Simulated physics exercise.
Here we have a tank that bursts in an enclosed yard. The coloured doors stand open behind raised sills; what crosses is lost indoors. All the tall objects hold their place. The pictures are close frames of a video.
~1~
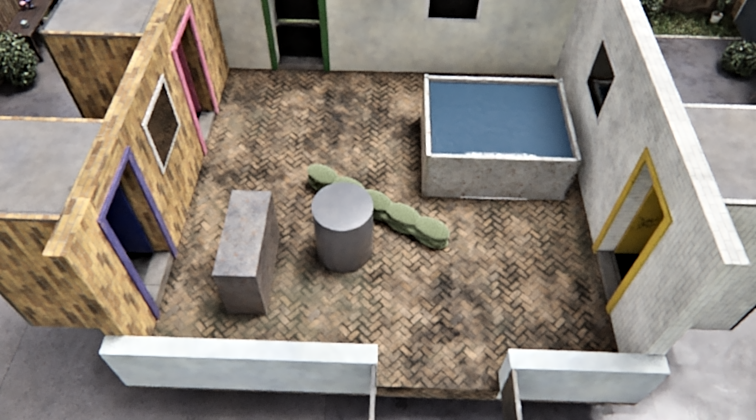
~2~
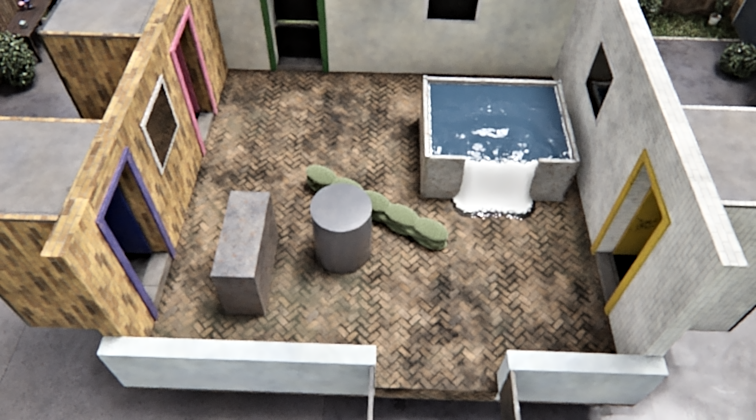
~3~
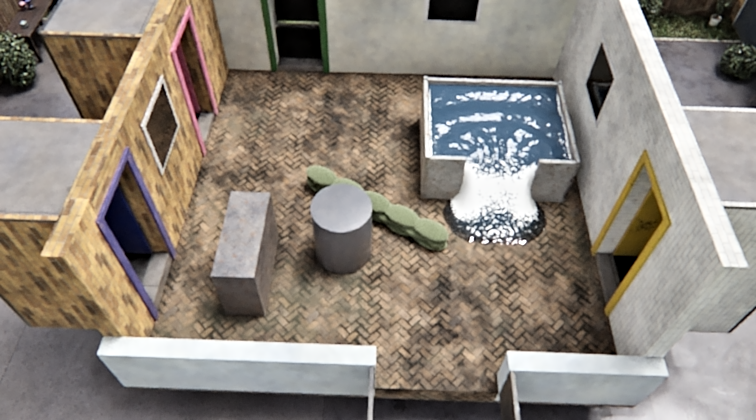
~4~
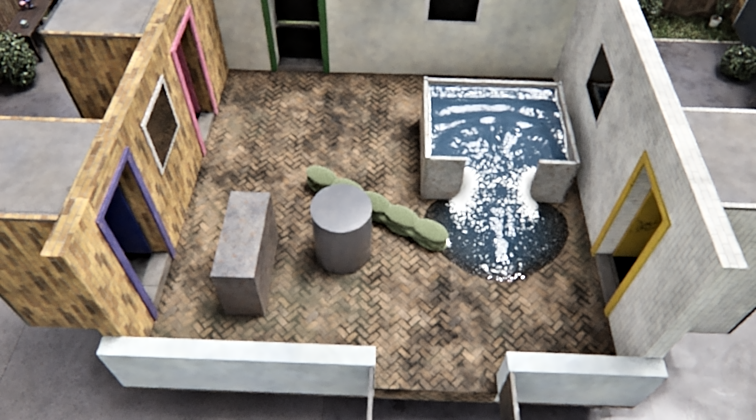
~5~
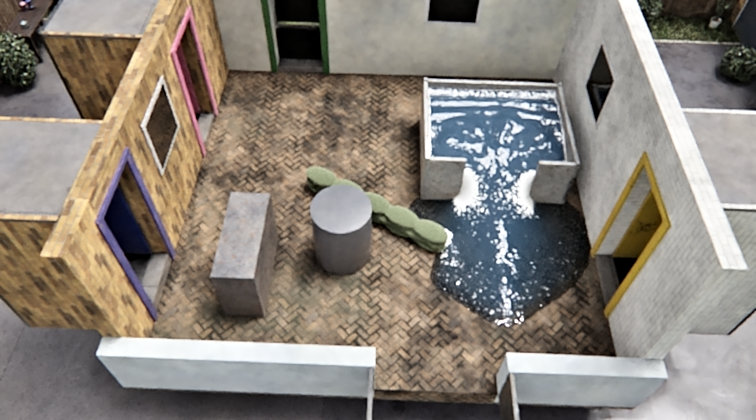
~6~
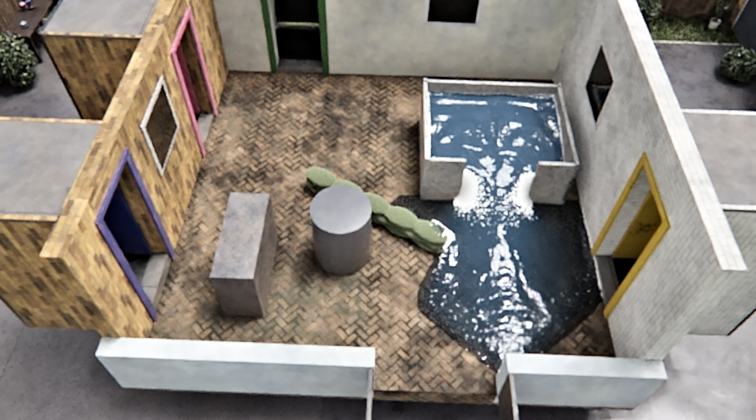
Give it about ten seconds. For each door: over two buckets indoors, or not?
In the end: The blue door stays under that; the yellow door takes more than that; the pink door stays under that; the green door stays under that.
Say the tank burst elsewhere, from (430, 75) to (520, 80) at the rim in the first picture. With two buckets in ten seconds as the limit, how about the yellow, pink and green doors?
Then: The yellow one keeps below it, the pink one takes more, the green one keeps below it.
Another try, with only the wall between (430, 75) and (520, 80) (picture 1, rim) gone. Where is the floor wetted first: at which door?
The green one.
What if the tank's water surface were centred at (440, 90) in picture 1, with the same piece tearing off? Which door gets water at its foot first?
The yellow one.
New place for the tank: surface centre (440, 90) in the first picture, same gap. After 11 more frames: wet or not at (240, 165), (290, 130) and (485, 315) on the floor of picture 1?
As listed: Not flooded, flooded, awash.
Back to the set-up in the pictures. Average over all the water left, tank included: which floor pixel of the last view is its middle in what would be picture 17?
At about (498, 216).
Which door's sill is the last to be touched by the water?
The door marked pink.
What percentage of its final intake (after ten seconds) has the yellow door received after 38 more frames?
I make it 95 per cent.
A moment on, water covers 30 % of the floor; the blue door not reached, the yellow door under two buckets in, the pink door not reached, the green door not reached.
Next, water covers 35 % of the floor; the blue door not reached, the yellow door over two buckets in, the pink door not reached, the green door not reached.
Then, water covers 40 % of the floor; the blue door not reached, the yellow door far over two buckets in, the pink door not reached, the green door not reached.
Later, water covers 60 % of the floor; the blue door wet at the sill, nothing in, the yellow door far over two buckets in, the pink door wet at the sill, nothing in, the green door wet at the sill, nothing in.
In the end, water covers 85 % of the floor; the blue door wet at the sill, nothing in, the yellow door far over two buckets in, the pink door wet at the sill, nothing in, the green door wet at the sill, nothing in.
